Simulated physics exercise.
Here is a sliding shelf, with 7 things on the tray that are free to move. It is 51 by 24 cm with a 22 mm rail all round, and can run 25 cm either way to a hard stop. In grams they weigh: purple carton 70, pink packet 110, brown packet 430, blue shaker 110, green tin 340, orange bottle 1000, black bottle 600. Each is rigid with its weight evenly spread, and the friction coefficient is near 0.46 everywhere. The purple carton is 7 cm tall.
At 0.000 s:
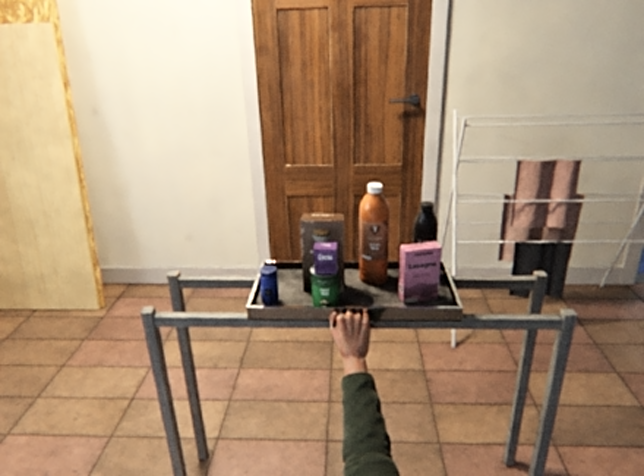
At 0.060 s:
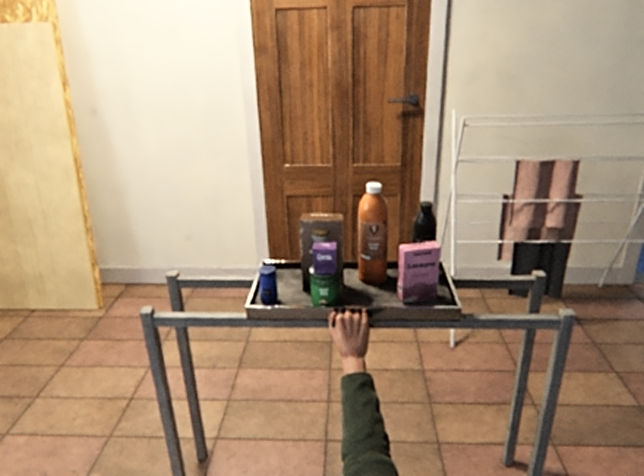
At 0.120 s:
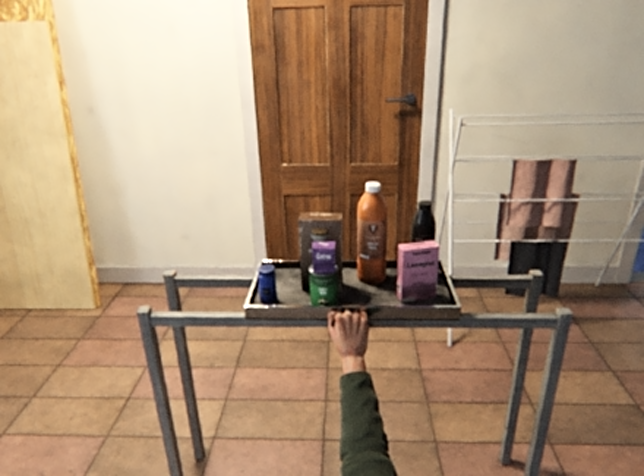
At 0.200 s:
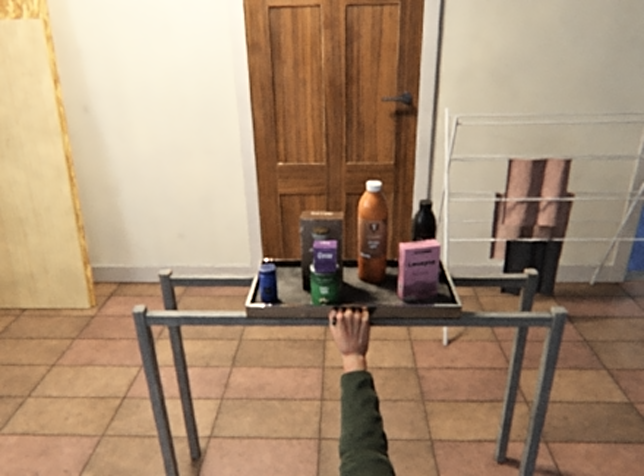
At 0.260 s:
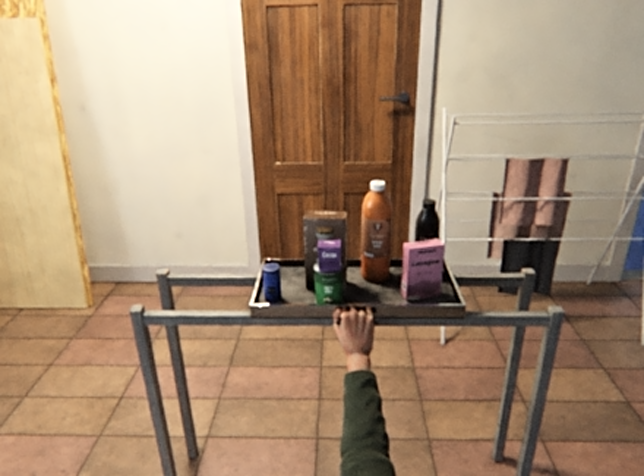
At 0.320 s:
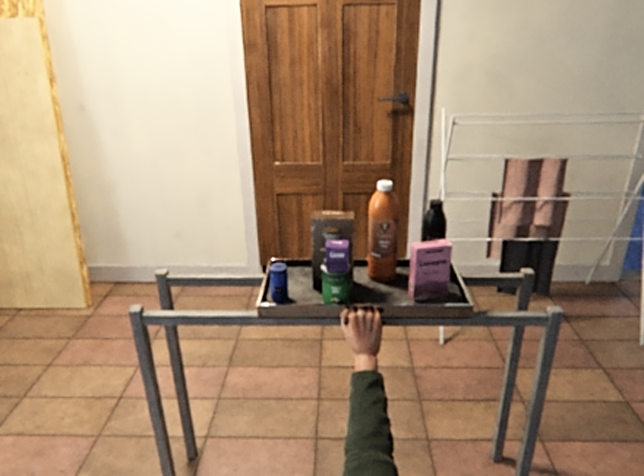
The clip opens on a hand gripping the front edge of a tray of bottles, packets and small containers, set on a metal frame before a wooden door. At first the tray stays about midway while the view shifts slightly; then it slides a little to the right, carrying the items along.
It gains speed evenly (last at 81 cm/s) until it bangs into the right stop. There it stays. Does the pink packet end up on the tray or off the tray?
The pink packet falls out.
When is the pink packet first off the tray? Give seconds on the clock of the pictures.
At about 1.5 s.
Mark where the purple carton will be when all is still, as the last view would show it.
At about (451, 255).
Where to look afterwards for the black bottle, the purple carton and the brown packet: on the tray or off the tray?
The black bottle finishes off the tray; the purple carton ends on the tray; the brown packet ends on the tray.
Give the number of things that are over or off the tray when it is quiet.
In all, 3.
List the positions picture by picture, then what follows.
Tray midway; pink packet (420, 273); purple carton (326, 258), in the first frame.
Tray midway; blue shaker (268, 285); green tin (325, 287), in the second frame.
Tray midway; orange bottle (372, 233), in the third frame.
Tray has slid 2 cm right; purple carton (325, 256); brown packet (323, 251), in the fourth frame.
Tray has slid 3 cm right; blue shaker (272, 283); green tin (329, 285), in the fifth frame.
Tray has slid 5 cm right; pink packet (430, 270); orange bottle (383, 231), in the sixth frame.
After 0.92 s, tray has slid 25 cm right; black bottle now off the tray; pink packet slid 4 cm near (523, 269); orange bottle leaning 45°.
After 1.52 s, tray has slid 25 cm right; pink packet now off the tray; orange bottle on its side; purple carton slid 8 cm.
At rest (2.7 s), off the tray, pink packet and black bottle; tipped over on the tray, orange bottle; not toppled but over 5 cm from the start, purple carton, blue shaker and green tin; the last one in place, give or take 5 cm.
